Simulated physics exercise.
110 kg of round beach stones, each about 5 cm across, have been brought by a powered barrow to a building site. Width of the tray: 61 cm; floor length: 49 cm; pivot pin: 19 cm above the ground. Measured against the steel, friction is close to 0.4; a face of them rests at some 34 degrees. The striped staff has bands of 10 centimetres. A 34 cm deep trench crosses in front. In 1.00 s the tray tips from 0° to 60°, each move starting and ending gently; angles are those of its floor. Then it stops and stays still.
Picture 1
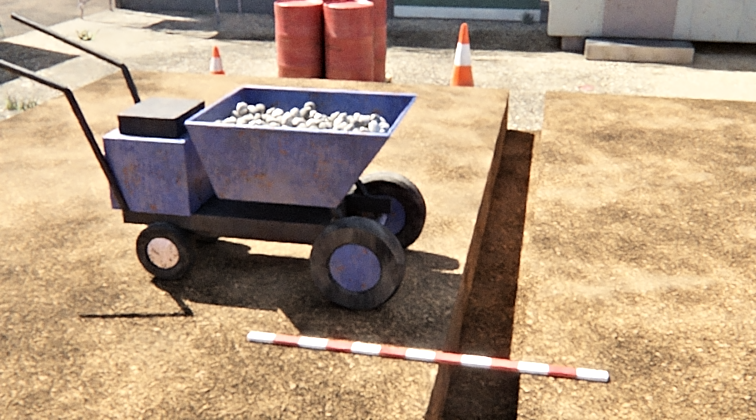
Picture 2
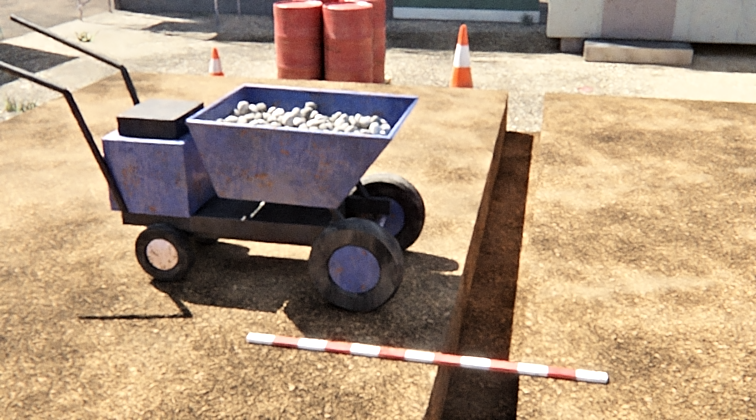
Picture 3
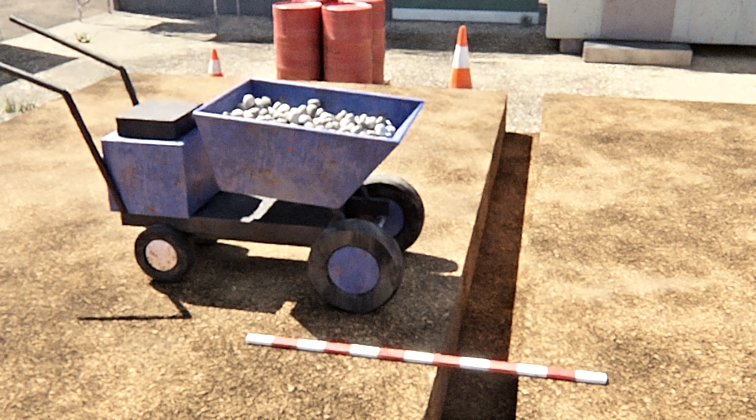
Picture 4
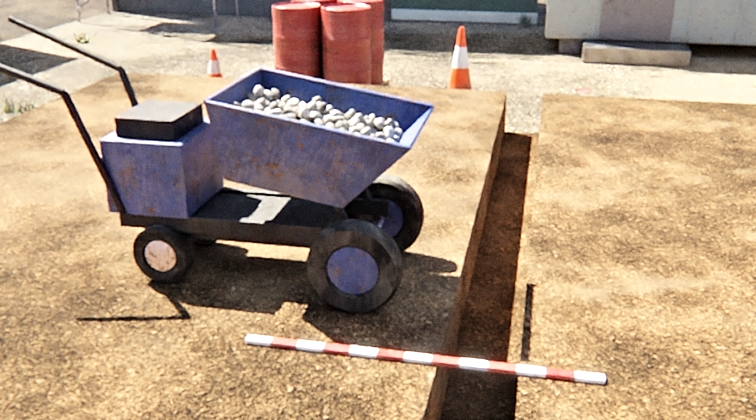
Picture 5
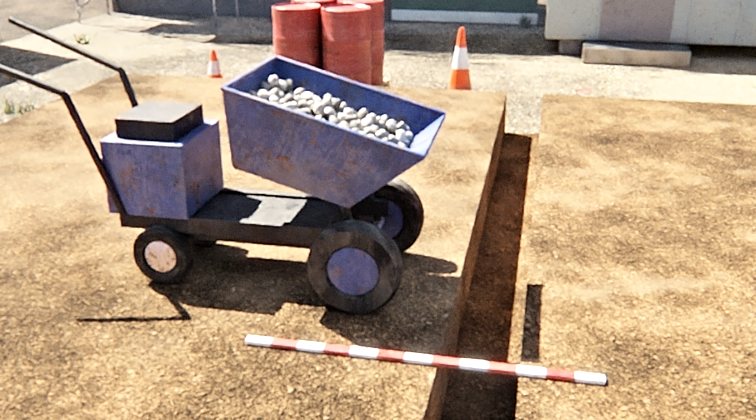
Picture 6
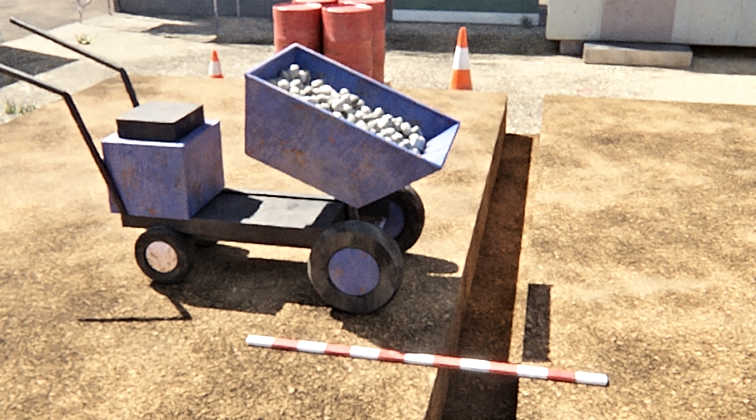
A rusty blue barrow's tray, loaded with pale grey stones, slowly tilted toward the narrow trench on the right, its back end rising while the wheels stayed still behind a red-and-white striped pole.
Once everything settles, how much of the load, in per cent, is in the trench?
Once it settles, about 31 per cent of the load is there.
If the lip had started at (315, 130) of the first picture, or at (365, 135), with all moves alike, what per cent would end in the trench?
I'd expect close to 65 per cent at the first and 45 per cent at the second.
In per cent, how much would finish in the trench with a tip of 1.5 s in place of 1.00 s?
Around 35 per cent would end in the trench.
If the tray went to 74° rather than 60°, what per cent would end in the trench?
Trench share: Approx. 25%.
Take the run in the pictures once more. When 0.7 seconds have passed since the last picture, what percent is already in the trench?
About 5 per cent by then.
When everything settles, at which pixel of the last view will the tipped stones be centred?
The resting stones are centred at roughly (554, 294).
Then, 0.3 s after the last picture the floor is at 51°, 100 % in the tray; the foremost stones are at (469, 189).
Then, 0.7 s after the last picture the floor is at 60°, 85 % in the tray, 5 % in the trench, 10 % past the trench; the foremost stones are at (568, 269).
Then, 1.0 s after the last picture the floor is at 60°, 53 % in the tray, 6 % in the trench, 41 % past the trench; the foremost stones are at (707, 310).
Then, 3.0 s after the last picture the floor is at 60°, 23 % in the tray, 31 % in the trench, 47 % past the trench; the foremost stones are past the picture's edge.
